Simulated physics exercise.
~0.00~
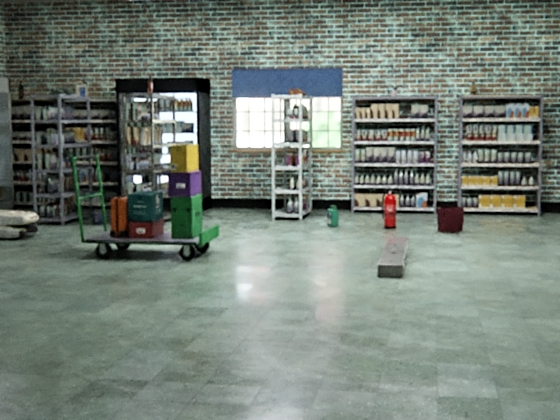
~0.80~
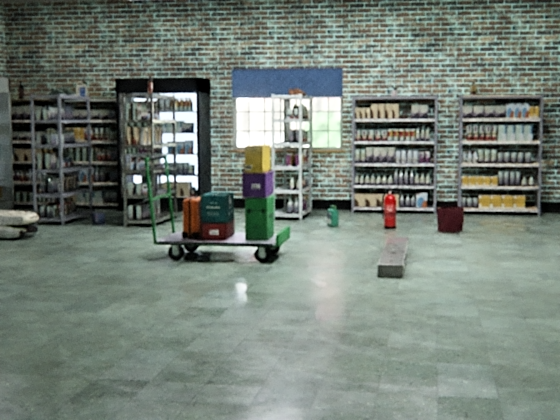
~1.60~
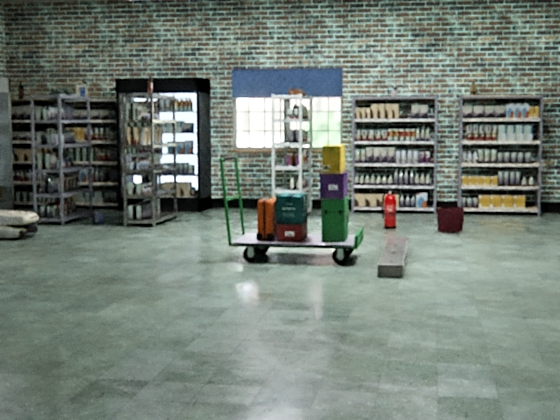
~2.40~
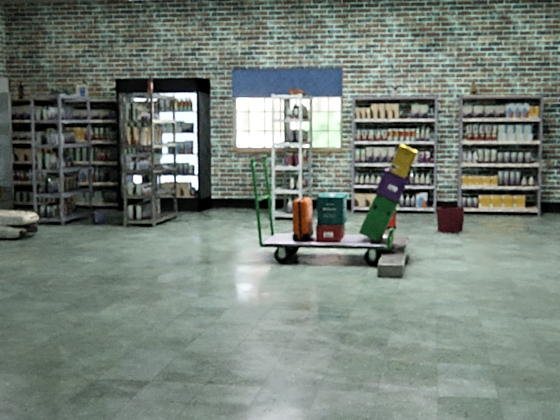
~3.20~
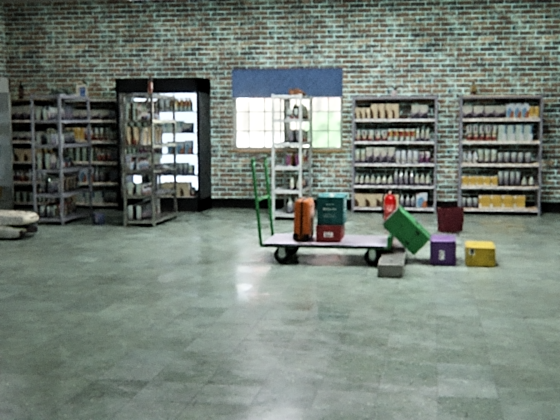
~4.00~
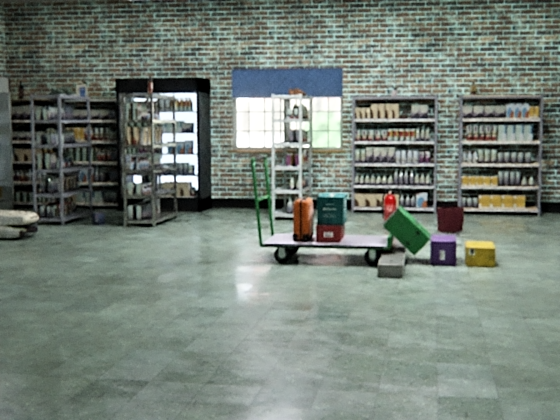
A flat cart with a green handle rolls rightward across a grey-green tiled floor, seen from a fixed view facing a brick wall lined with stocked shelves. It carries an orange case, a teal box on a red one, and a stack of green, purple and yellow boxes at its right end. A low beam lies in its path, near a red extinguisher. The cart stops abruptly at the beam, and the tall stack leans right and topples. The green box ends tilted against the deck's edge, with purple and yellow on the floor beyond, while the others stay aboard.
